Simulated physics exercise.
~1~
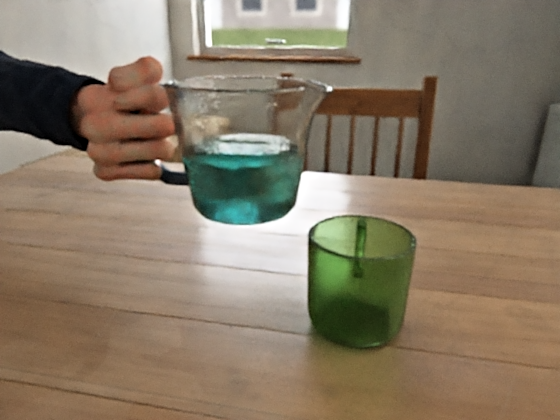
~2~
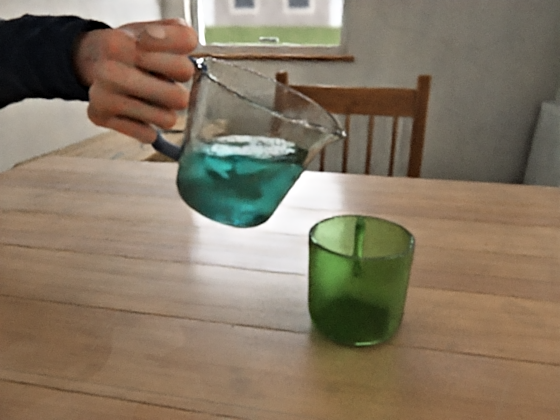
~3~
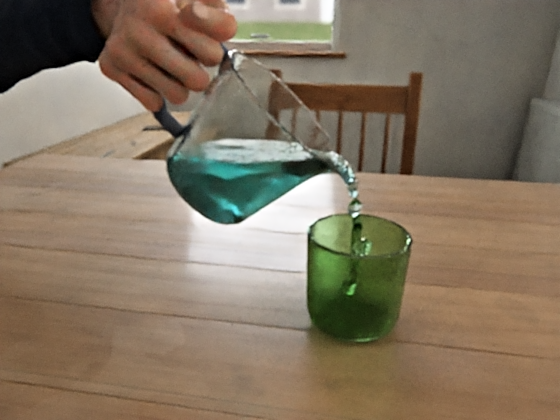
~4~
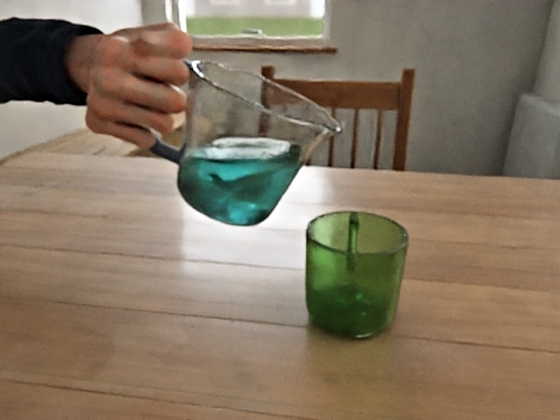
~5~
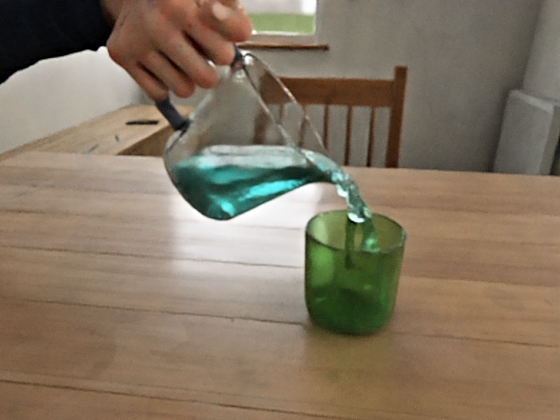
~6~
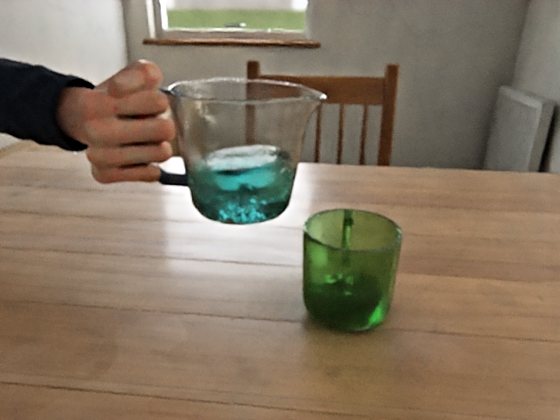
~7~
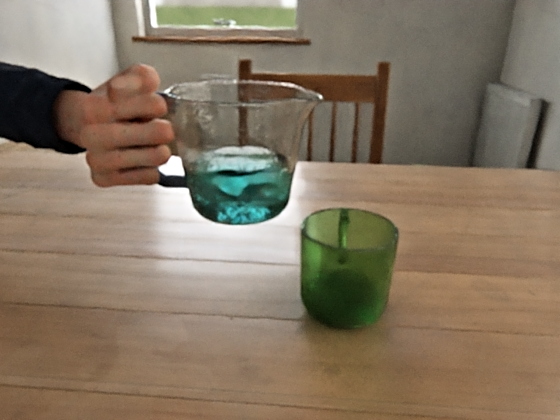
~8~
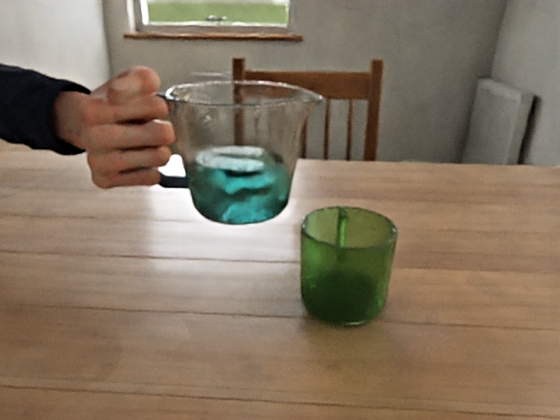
A hand tipped a glass jug of blue-green water to the right over a green glass cup on a wooden table, poured some in, eased back, then poured again before levelling the jug, still partly full, and holding it beside the cup.
